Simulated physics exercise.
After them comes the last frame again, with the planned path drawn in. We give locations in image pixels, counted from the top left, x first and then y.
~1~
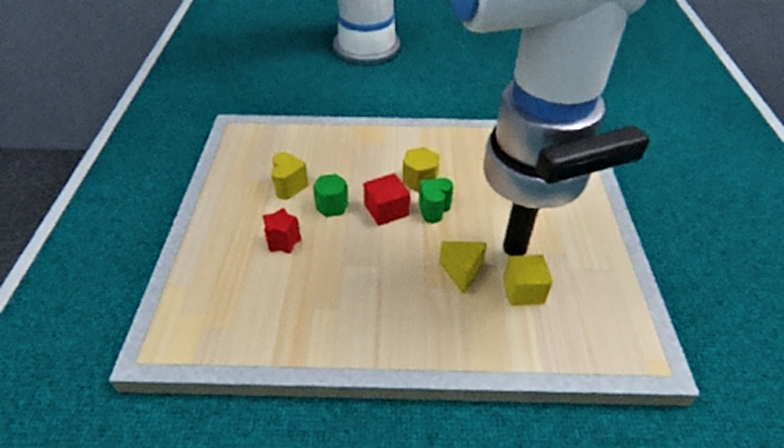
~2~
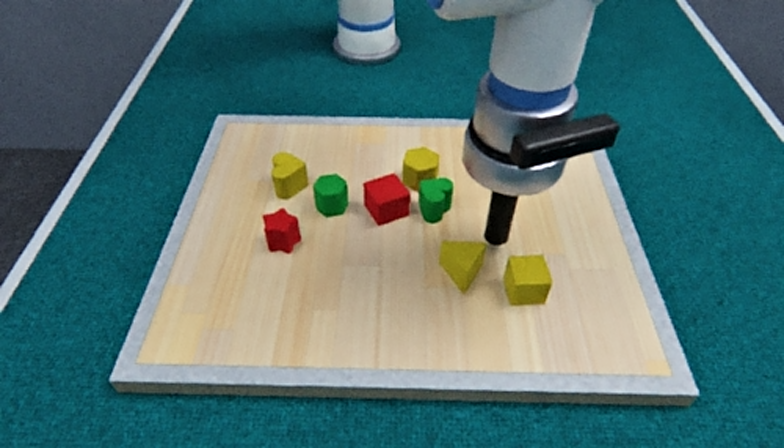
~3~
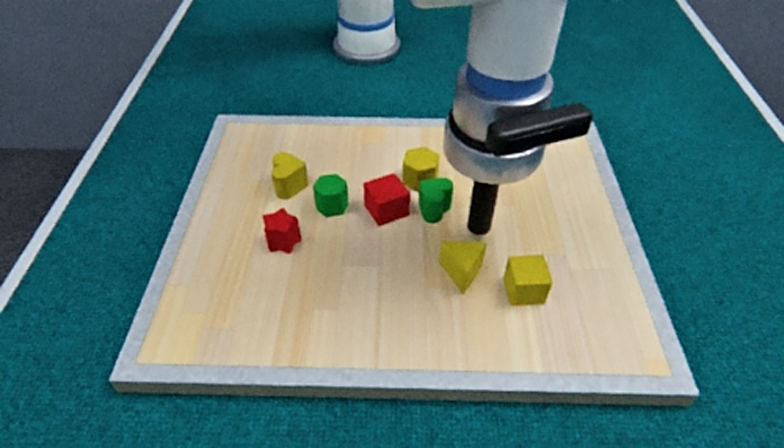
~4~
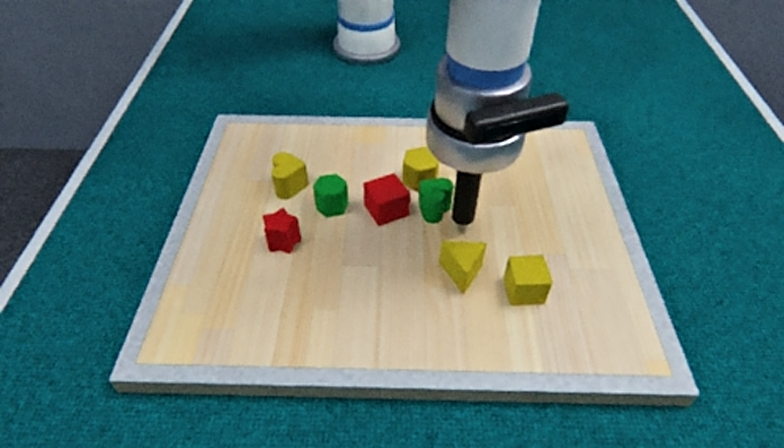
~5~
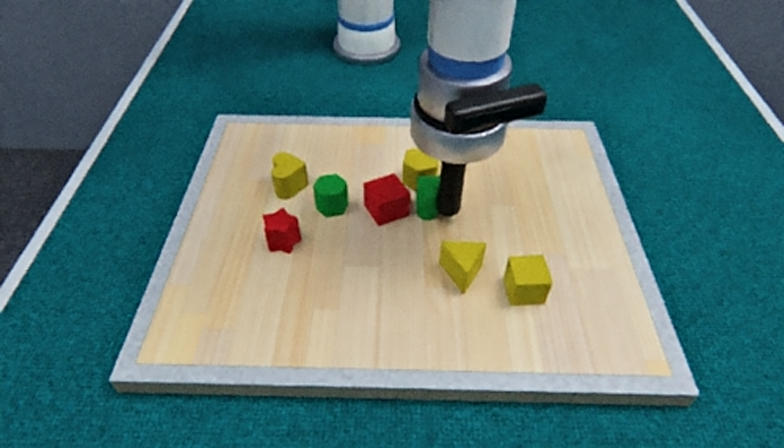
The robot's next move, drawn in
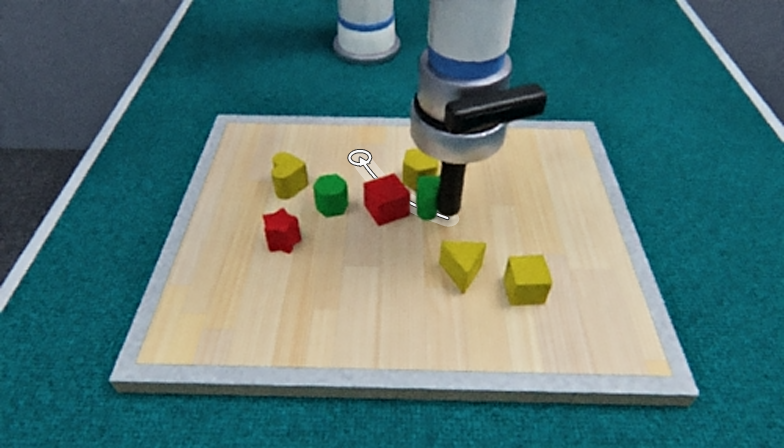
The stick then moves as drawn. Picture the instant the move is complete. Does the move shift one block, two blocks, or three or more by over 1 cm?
My prediction: No fewer than three blocks.
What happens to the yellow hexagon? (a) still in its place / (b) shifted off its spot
I choose b.
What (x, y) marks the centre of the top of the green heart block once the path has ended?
Around (347, 126).
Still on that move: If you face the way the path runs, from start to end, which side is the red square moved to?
Towards the left-hand side.
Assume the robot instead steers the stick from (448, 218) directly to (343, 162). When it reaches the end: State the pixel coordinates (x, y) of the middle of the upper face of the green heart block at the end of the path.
Around pixel (328, 131).
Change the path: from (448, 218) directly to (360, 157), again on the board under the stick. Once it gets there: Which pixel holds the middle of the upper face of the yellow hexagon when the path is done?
Final place: (410, 139).
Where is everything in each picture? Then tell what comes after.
In the first frame, stick's lower end at (515, 248); green hexagon at (330, 184); red square at (387, 188); yellow hexagon at (421, 158); green heart block at (436, 188).
In the second frame, stick at (496, 237); blocks still.
In the third frame, stick at (479, 227); blocks still.
In the fourth frame, stick at (463, 217); blocks still.
In the fifth frame, stick at (449, 209); green hexagon at (330, 184); red square at (387, 188); yellow hexagon at (421, 158); green heart block at (432, 185).
Drawn move, from (448, 218) by way of (409, 202) and (379, 181) to (360, 158).
What follows on the original path. One third of the way, stick at (409, 192); red square at (369, 186), turned 20° anticlockwise; yellow hexagon at (415, 151), turned 50° clockwise; green heart block at (394, 168).
Two thirds of the way, stick at (378, 171); red square at (368, 186), turned 20° anticlockwise; yellow hexagon at (414, 149), turned 60° clockwise; green heart block at (366, 148).
At the end, stick at (359, 148); green hexagon still; red square at (368, 186), turned 20° anticlockwise; yellow hexagon at (414, 149), turned 60° clockwise; green heart block at (347, 126).
